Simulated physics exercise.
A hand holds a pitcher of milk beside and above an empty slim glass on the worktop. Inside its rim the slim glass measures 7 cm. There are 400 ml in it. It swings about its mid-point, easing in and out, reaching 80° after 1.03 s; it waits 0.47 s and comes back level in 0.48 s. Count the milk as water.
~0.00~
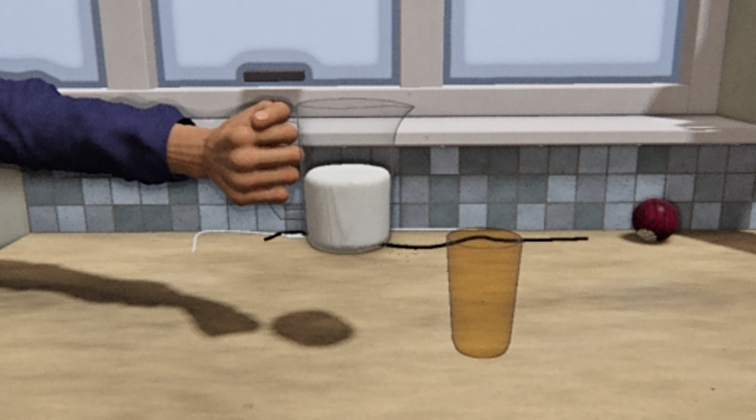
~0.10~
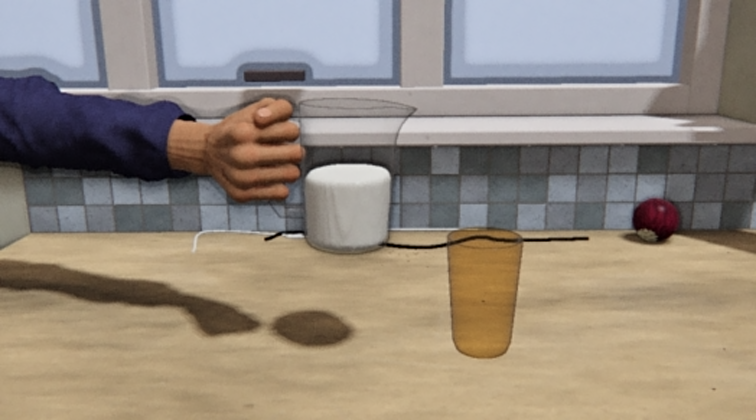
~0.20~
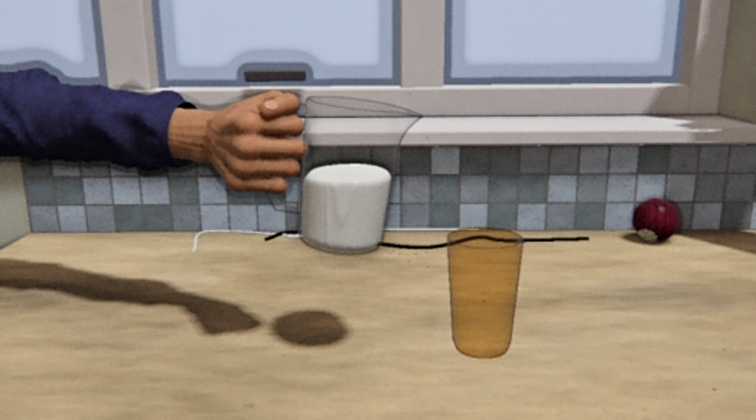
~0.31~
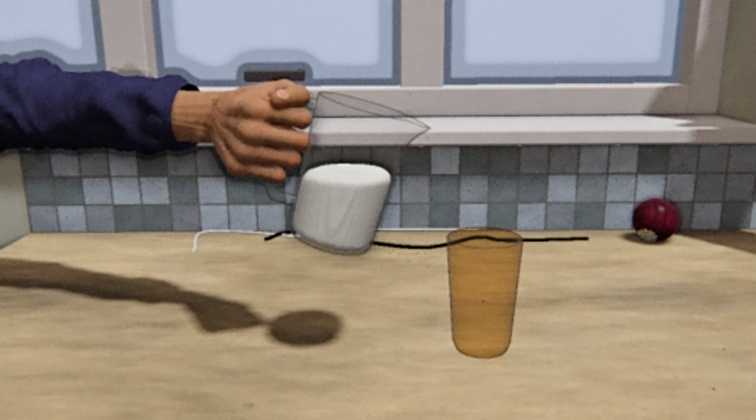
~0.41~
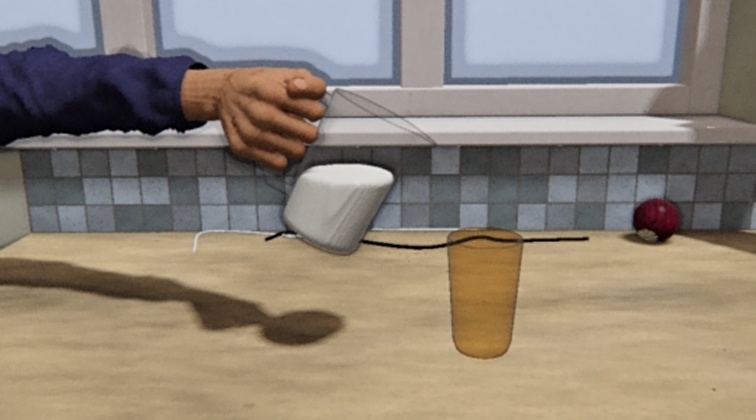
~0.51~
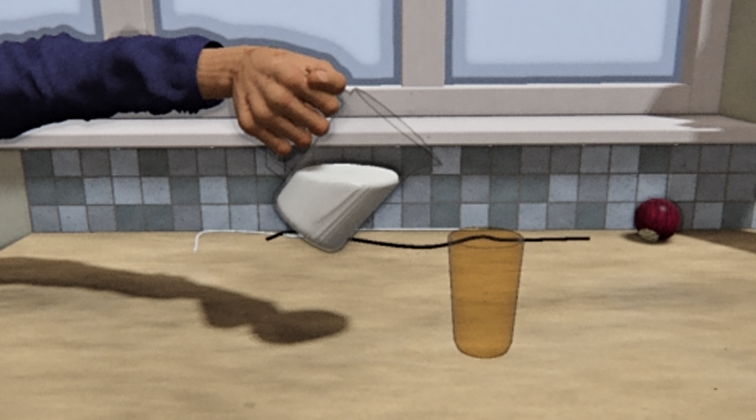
A hand in a dark blue sleeve held a clear pitcher of milk level above a wooden worktop, then tilted it steadily to the right, its rim lowering near an amber-coloured glass.
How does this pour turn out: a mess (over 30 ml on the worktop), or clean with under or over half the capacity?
Expect this: Spilt liquid outside.
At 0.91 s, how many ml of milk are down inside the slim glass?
About 20 ml.
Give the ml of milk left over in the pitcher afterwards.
About 120 ml.
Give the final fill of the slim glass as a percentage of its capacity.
Some 40 per cent.
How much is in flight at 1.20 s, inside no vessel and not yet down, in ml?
Close to 40 ml.
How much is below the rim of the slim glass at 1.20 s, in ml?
Some 110 ml.
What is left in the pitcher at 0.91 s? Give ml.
Close to 350 ml.
Then, 0.91 s in, the tilt is 77° and the slim glass has 20 ml, the pitcher 355 ml, and 0 ml is on the worktop.
Then, 1.20 s in, the tilt is 80° and the slim glass has 110 ml, the pitcher 210 ml, and 45 ml is on the worktop.
Then, 1.50 s in, the tilt is 80° and the slim glass has 135 ml, the pitcher 140 ml, and 110 ml is on the worktop.
Then, 1.84 s in, the tilt is 17° and the slim glass has 145 ml, the pitcher 120 ml, and 135 ml is on the worktop.
Finally, the slim glass has 150 ml, the pitcher 120 ml, and 135 ml is on the worktop.
